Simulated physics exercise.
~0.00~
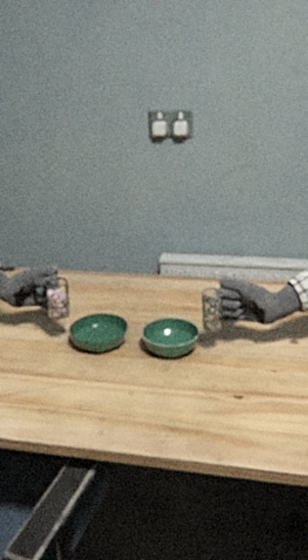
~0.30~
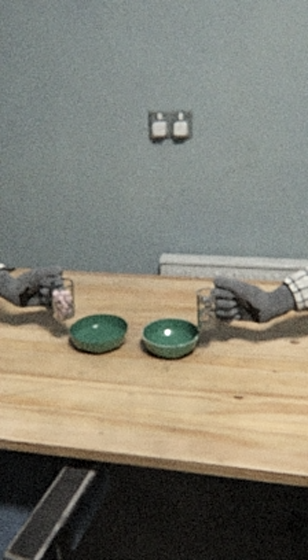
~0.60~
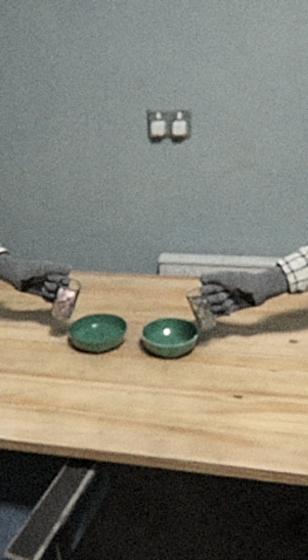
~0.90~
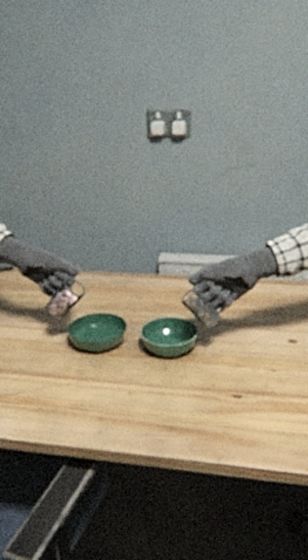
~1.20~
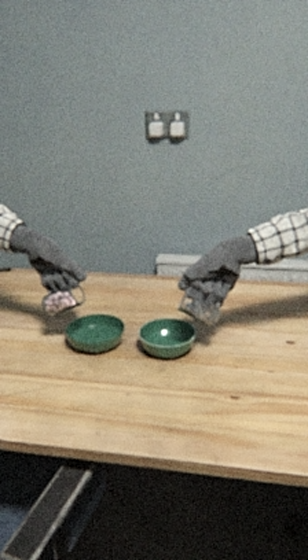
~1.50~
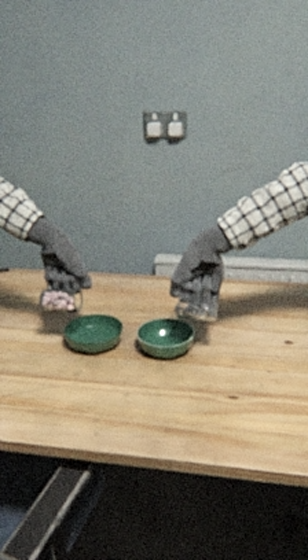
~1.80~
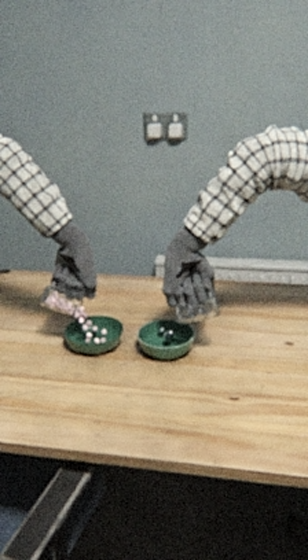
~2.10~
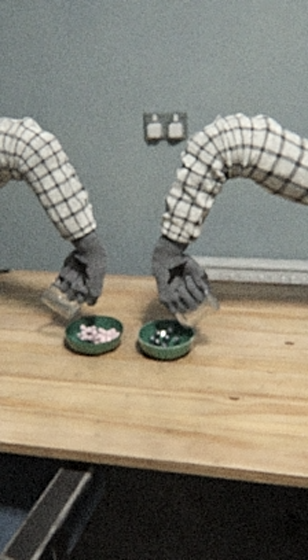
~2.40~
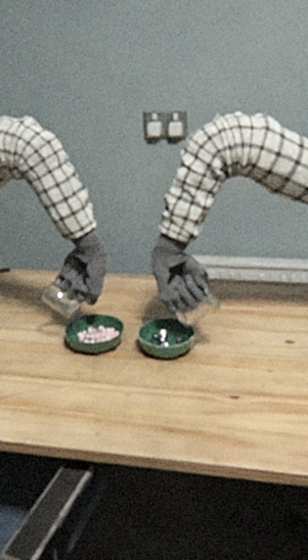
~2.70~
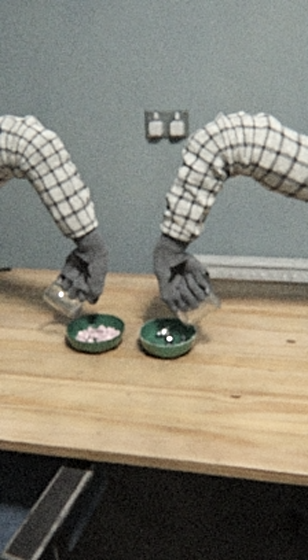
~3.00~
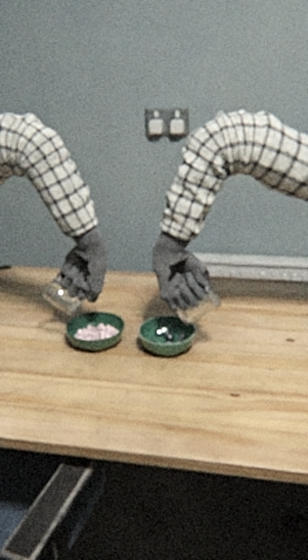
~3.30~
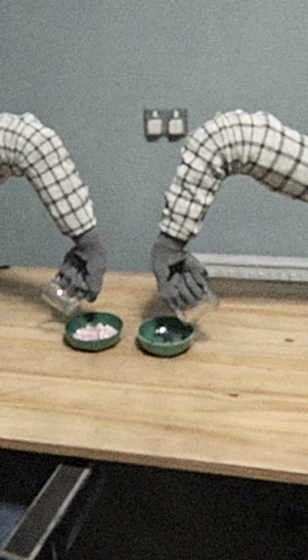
Two gloved hands tip clear cups, emptying small pieces into green dishes that hold them all.
